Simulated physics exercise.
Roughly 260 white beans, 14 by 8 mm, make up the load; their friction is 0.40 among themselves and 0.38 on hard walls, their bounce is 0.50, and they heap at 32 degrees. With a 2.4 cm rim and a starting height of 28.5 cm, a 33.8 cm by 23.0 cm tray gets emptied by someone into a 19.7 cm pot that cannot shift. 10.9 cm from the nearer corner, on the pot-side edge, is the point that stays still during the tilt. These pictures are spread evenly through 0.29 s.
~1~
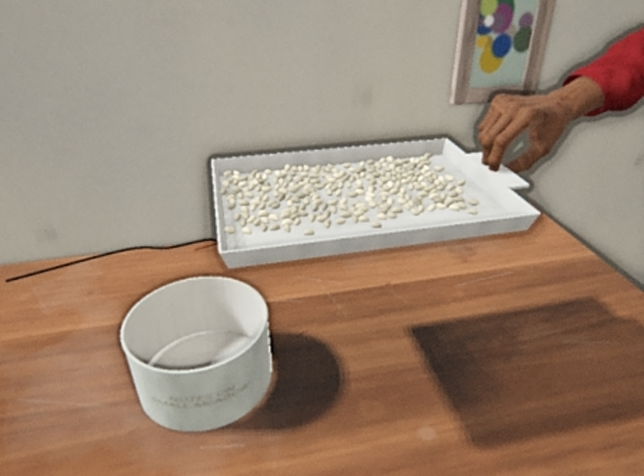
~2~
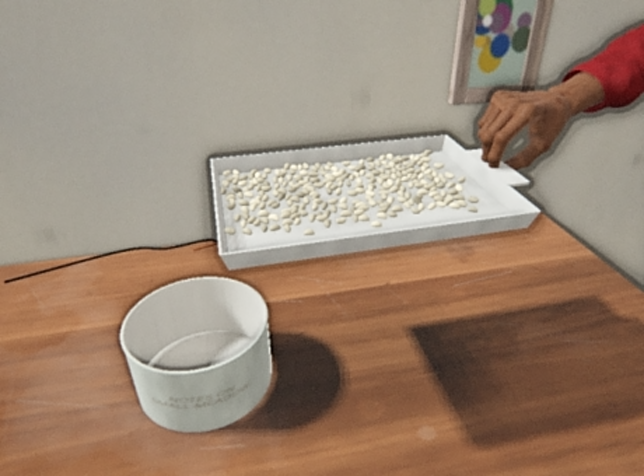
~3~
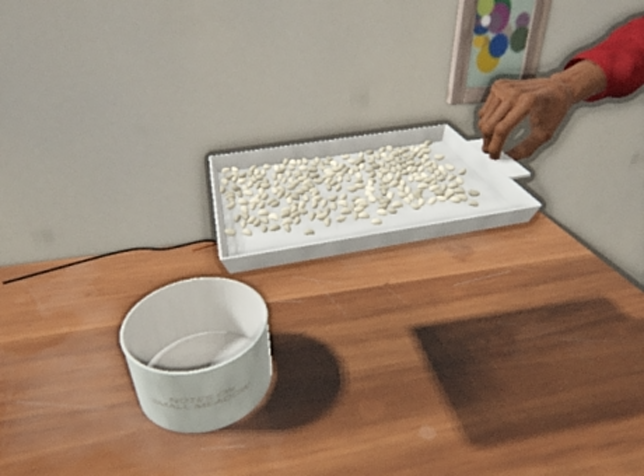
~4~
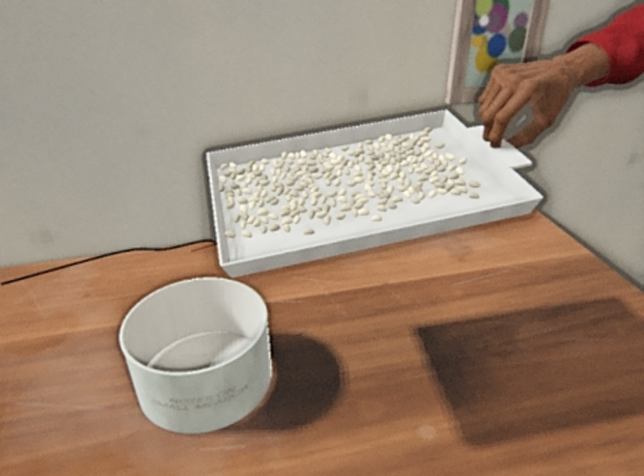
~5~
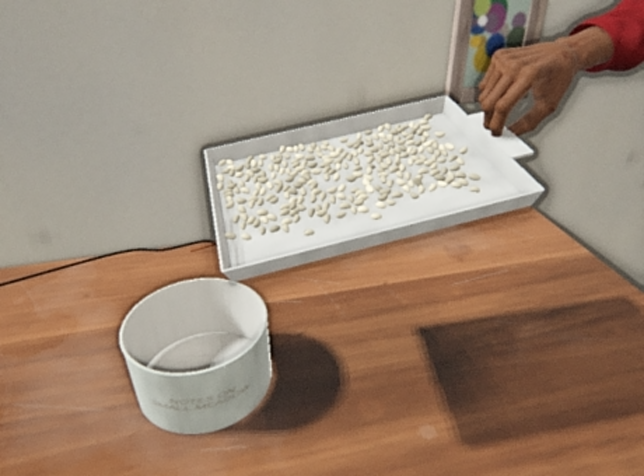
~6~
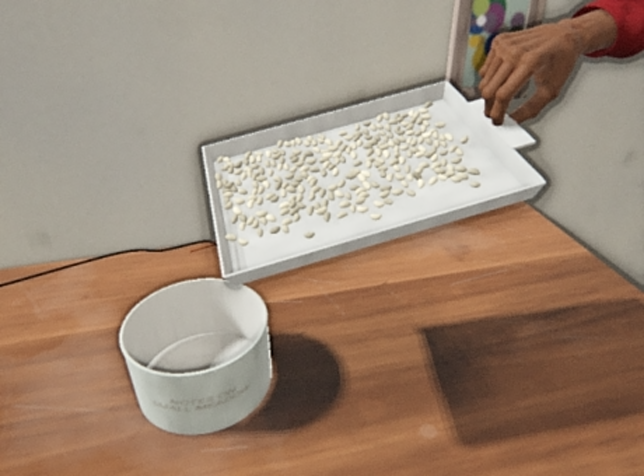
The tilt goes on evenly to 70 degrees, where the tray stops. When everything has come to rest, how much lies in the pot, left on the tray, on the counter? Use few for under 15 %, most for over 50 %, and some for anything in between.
Pot: Few, tray: Some, counter: Most.
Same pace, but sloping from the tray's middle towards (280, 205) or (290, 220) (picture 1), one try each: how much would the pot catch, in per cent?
First try: About 35 percent; second try: About 10 percent.
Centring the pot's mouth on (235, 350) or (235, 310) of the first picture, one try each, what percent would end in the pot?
The shares would be near 65 and 0 per cent respectively.
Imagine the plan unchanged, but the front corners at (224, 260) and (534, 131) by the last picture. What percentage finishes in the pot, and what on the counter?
You'd end with pot at 25 and counter at 30.
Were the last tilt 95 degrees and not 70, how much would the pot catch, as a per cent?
Roughly 0 percent.
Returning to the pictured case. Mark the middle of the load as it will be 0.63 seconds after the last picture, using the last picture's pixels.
Load centre est.: (260, 267) px.
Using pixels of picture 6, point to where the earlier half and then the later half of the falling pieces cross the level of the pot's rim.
I'd mark about (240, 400) for the first half, then (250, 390) for the second.
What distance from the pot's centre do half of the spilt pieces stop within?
Distance: Some 20 cm.
Then, 0.38 s after the last picture, tilt 42 degrees; the tray holds 100 %, the pot 0 %.
Then, 0.63 s after the last picture, tilt 60 degrees; the tray holds 90 %, the pot 0 %.
Then, 0.99 s after the last picture, tilt 70 degrees; the tray holds 45 %, the pot 0 %.
In the end, pot 0 %, tray 20 %, counter 75 %.
